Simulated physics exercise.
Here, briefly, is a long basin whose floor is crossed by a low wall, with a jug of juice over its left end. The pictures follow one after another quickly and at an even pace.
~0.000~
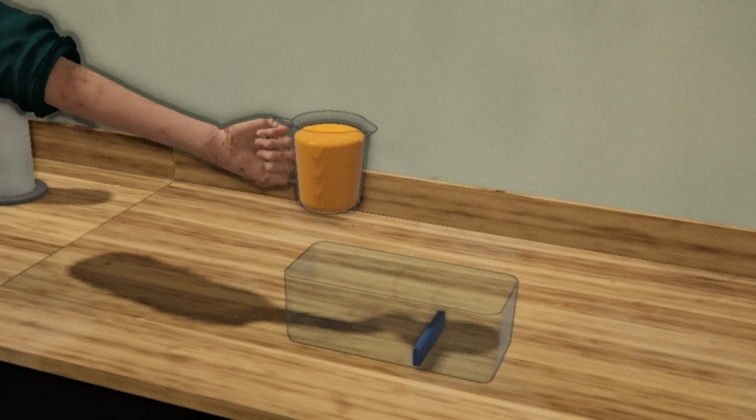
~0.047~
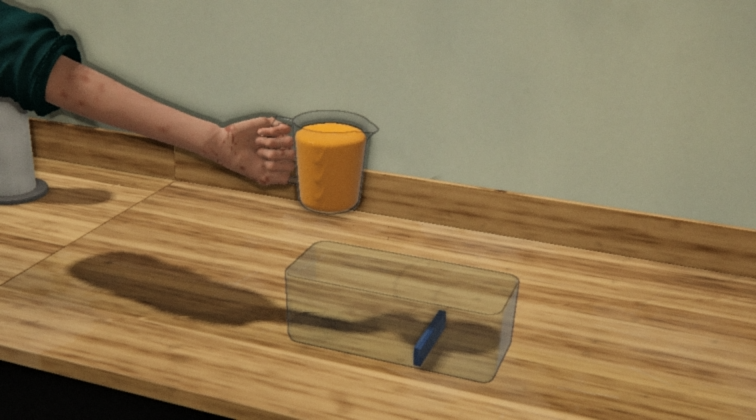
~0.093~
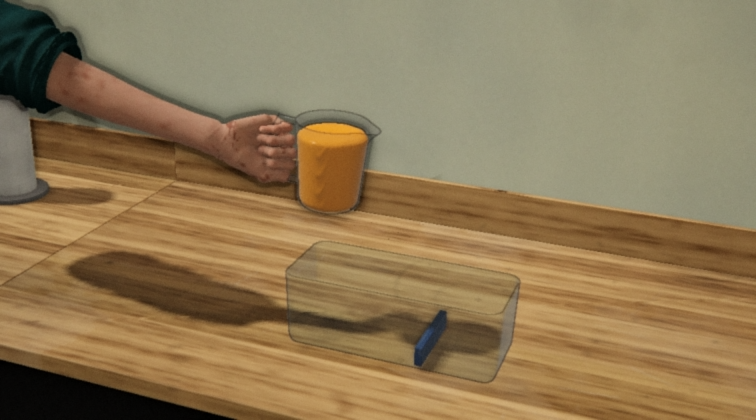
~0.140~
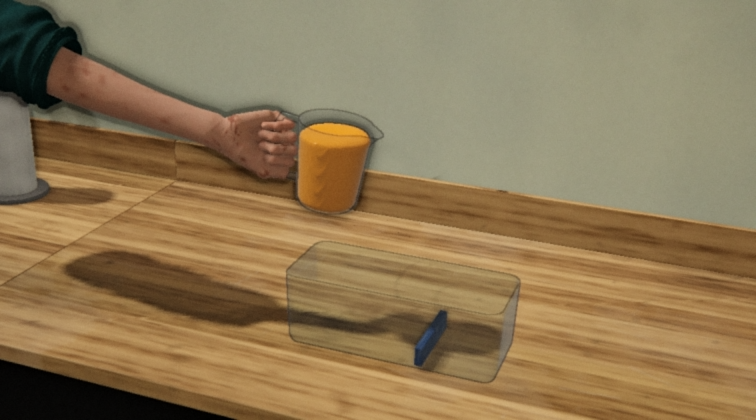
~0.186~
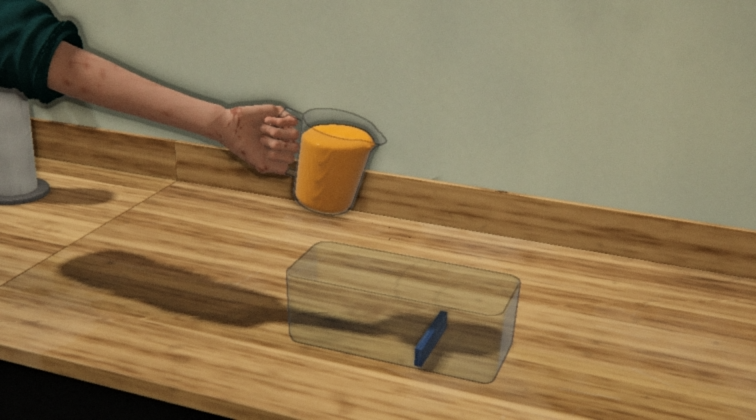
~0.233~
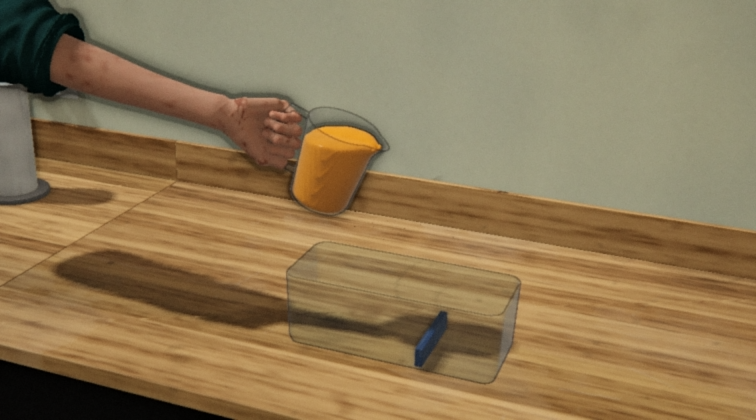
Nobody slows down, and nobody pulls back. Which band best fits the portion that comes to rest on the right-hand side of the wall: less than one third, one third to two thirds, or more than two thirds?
It is less than one third.
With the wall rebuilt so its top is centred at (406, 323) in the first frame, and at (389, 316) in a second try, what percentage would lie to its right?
I'd expect near 60 percent the first time and near 85 percent the next.
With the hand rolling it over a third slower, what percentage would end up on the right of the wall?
Roughly 30 percent.
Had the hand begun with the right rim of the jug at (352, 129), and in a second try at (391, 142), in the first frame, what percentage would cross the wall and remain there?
You'd get 15 percent from the first and 35 percent from the second.
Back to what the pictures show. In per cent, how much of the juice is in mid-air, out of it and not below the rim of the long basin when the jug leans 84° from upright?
That comes to near 25 percent.
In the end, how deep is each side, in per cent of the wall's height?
Once it is still, the left part shows 70 per cent and the right part 40.
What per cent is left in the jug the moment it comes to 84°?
Roughly 65 %.
A moment on, the jug is tipped on its side and 67 per cent is still to pour, 5 is left of the wall and 4 right of it.
Next, the jug is tipped right over and 12 per cent is still to pour, 55 is left of the wall and 16 right of it.
Then the jug is tipped right over and 0 per cent is still to pour, 73 is left of the wall and 19 right of it.
Later the jug is tipped right over and 0 per cent is still to pour, 73 is left of the wall and 21 right of it.
In the end 72 per cent lies left of the wall, 22 right of it and 6 outside.
